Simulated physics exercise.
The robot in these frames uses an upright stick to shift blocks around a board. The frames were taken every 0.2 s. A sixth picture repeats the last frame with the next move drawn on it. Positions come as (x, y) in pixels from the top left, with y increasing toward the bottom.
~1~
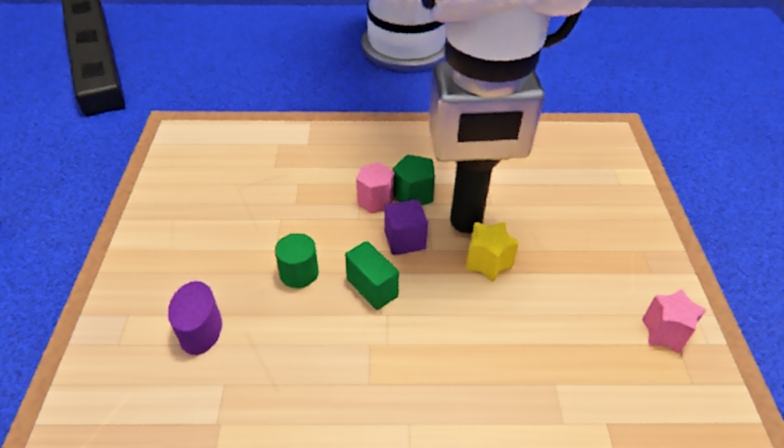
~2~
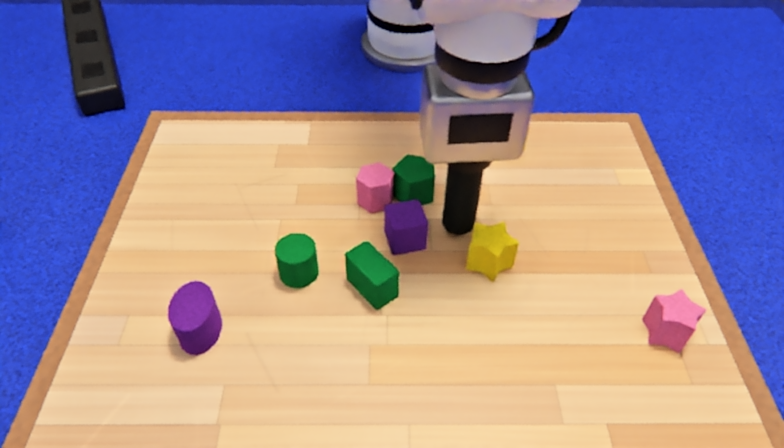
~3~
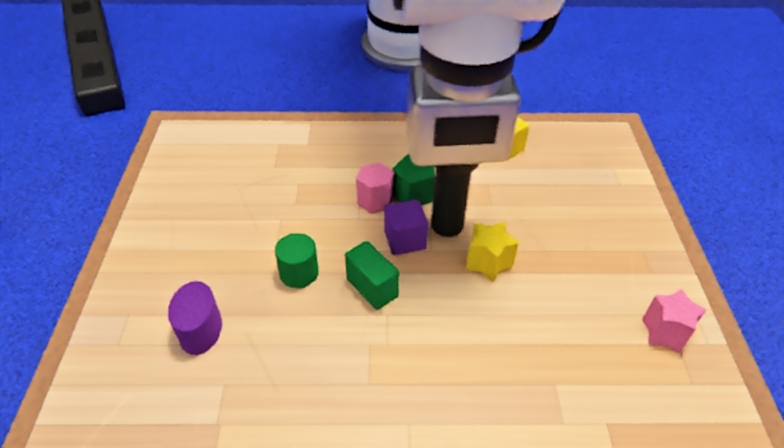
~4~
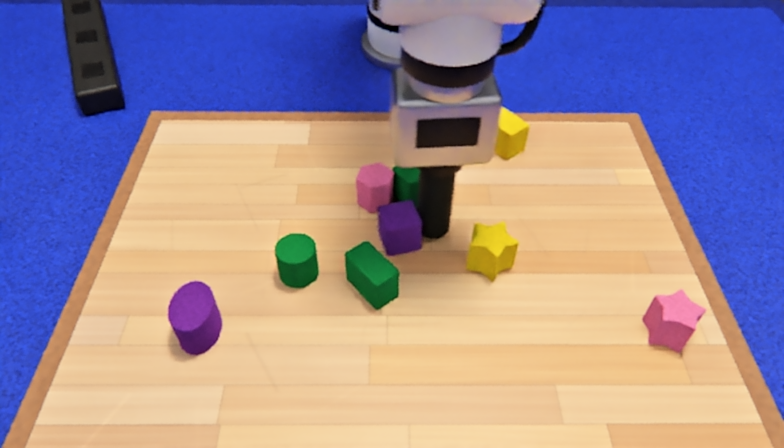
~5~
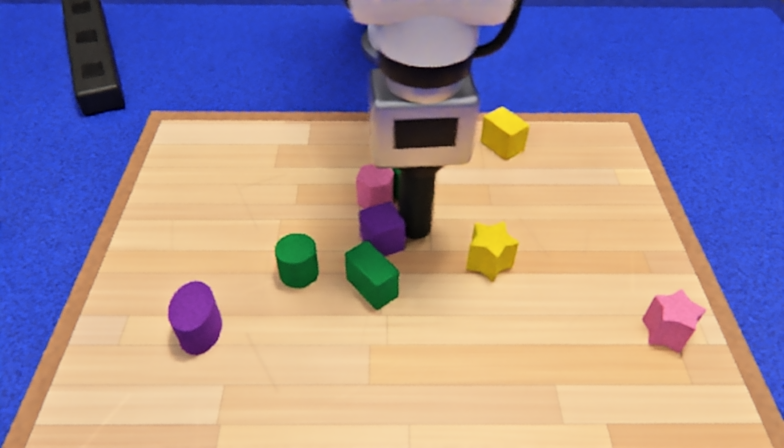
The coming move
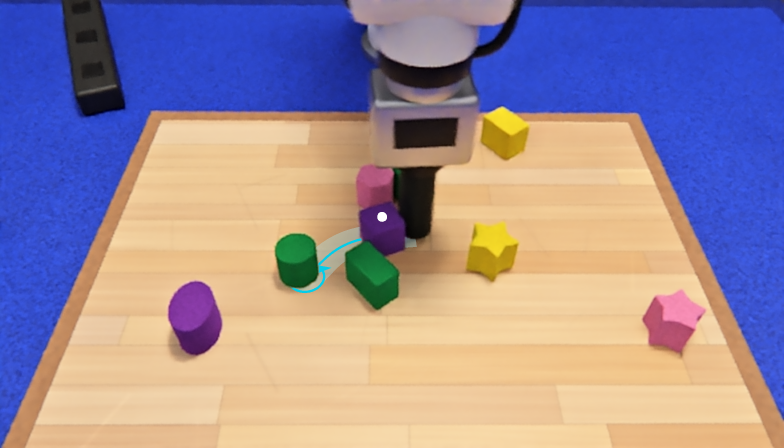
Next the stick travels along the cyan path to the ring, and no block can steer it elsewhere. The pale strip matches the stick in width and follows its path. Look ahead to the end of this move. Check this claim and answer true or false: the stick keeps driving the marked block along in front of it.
It is true.
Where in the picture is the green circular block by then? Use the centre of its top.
I'd expect the centre of its top face to be at (223, 276).
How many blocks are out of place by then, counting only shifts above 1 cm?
Two get moved.
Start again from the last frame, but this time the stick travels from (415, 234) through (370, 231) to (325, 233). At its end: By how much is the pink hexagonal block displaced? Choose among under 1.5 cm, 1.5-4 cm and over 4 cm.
It moves less than 1.5 cm.
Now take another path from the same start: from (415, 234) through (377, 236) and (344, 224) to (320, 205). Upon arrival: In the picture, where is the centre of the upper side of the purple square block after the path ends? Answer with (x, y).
Near (329, 225).
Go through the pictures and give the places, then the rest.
Lower end of the stick at (466, 221), tops of blocks, purple oval block at (190, 305), green circular block at (295, 247), green rectangle at (372, 262), purple square block at (406, 214), in the first picture.
Stick at (458, 223), blocks as before, in the second picture.
Stick at (447, 225), blocks as before, in the third picture.
Stick at (433, 227), purple square block at (400, 215), in the fourth picture.
Stick at (415, 227), purple oval block at (190, 305), green circular block at (295, 247), green rectangle at (372, 262), purple square block at (382, 217), in the fifth picture.
The drawn path runs from (415, 234) via (373, 237) and (335, 251), ending at (306, 277); the dot is on the purple square block.
On the path given first. One third of the way, stick at (373, 230); purple square block at (339, 224), turned 15° anticlockwise.
Two thirds of the way, stick at (334, 244); green circular block at (264, 261); purple square block at (297, 237).
At the end, stick at (305, 271); purple oval block at (186, 306); green circular block at (223, 276); green rectangle not moved; purple square block at (264, 260).
